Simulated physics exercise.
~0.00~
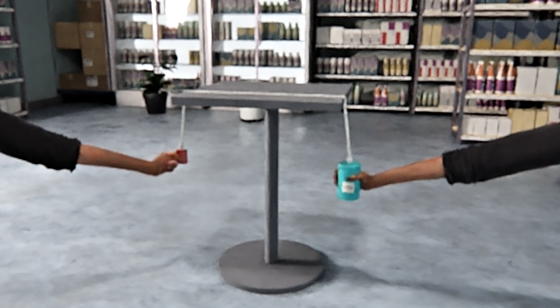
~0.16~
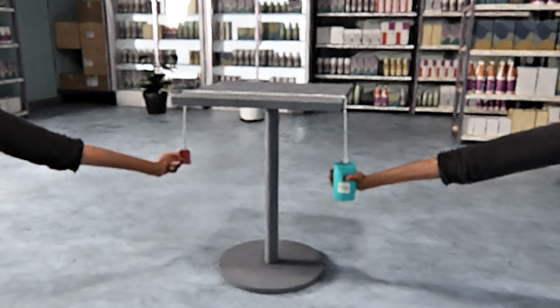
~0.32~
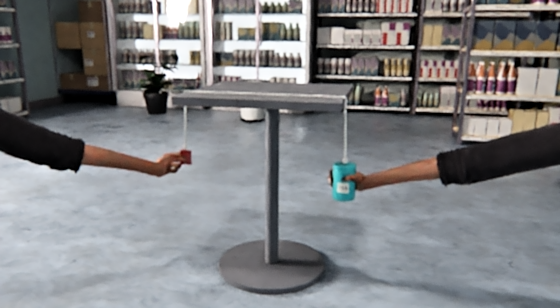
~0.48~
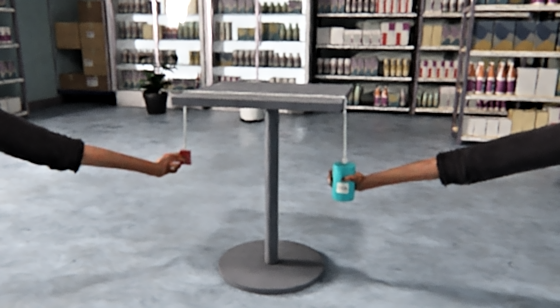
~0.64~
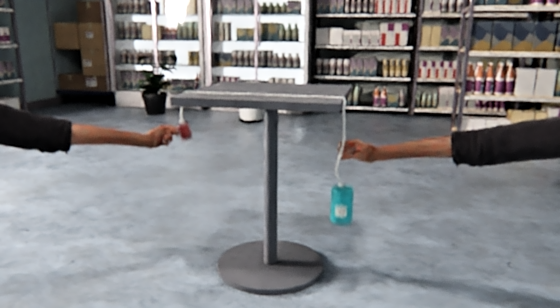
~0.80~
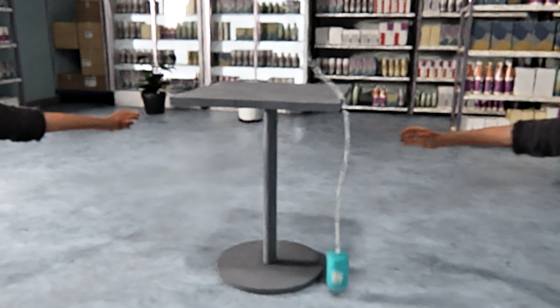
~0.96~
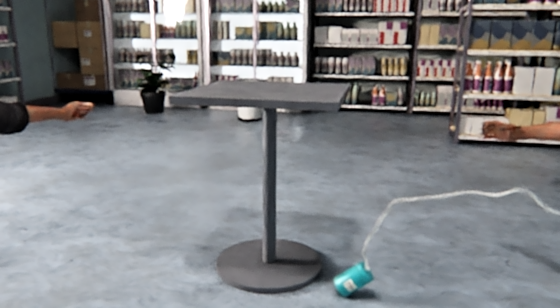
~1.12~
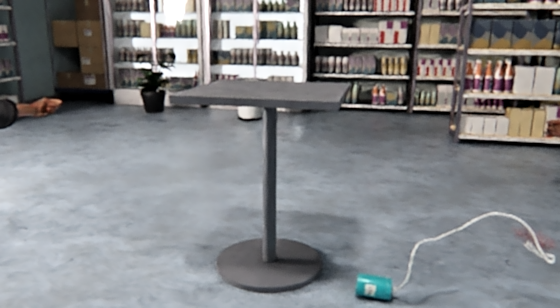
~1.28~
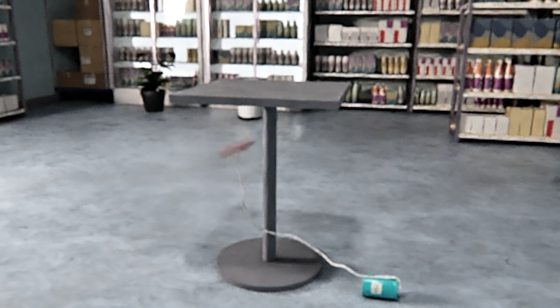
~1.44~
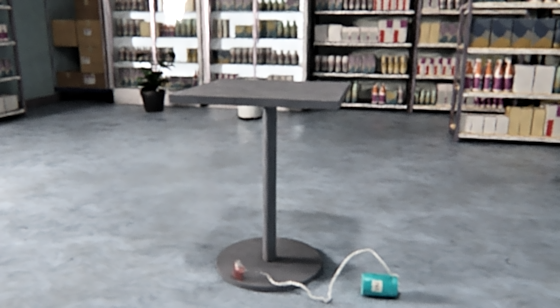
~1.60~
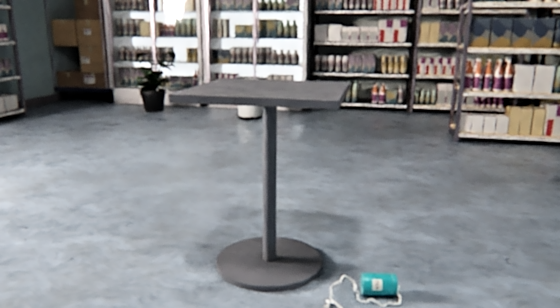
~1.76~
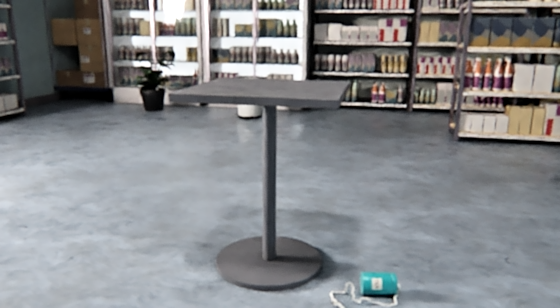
A teal jar and a small red matchbox hang from opposite ends of a pale cord laid across a grey pedestal table, each held by a hand, with stocked shelves behind. The hands stay nearly still, then let go and draw back. The jar drops on the right, pulling the matchbox up and the cord across the tabletop. The jar lands and tips onto its side as the cord whips off to the right. The matchbox swings back left and down to the floor by the table's base. Finally the jar lies still, the cord bunched beside it.
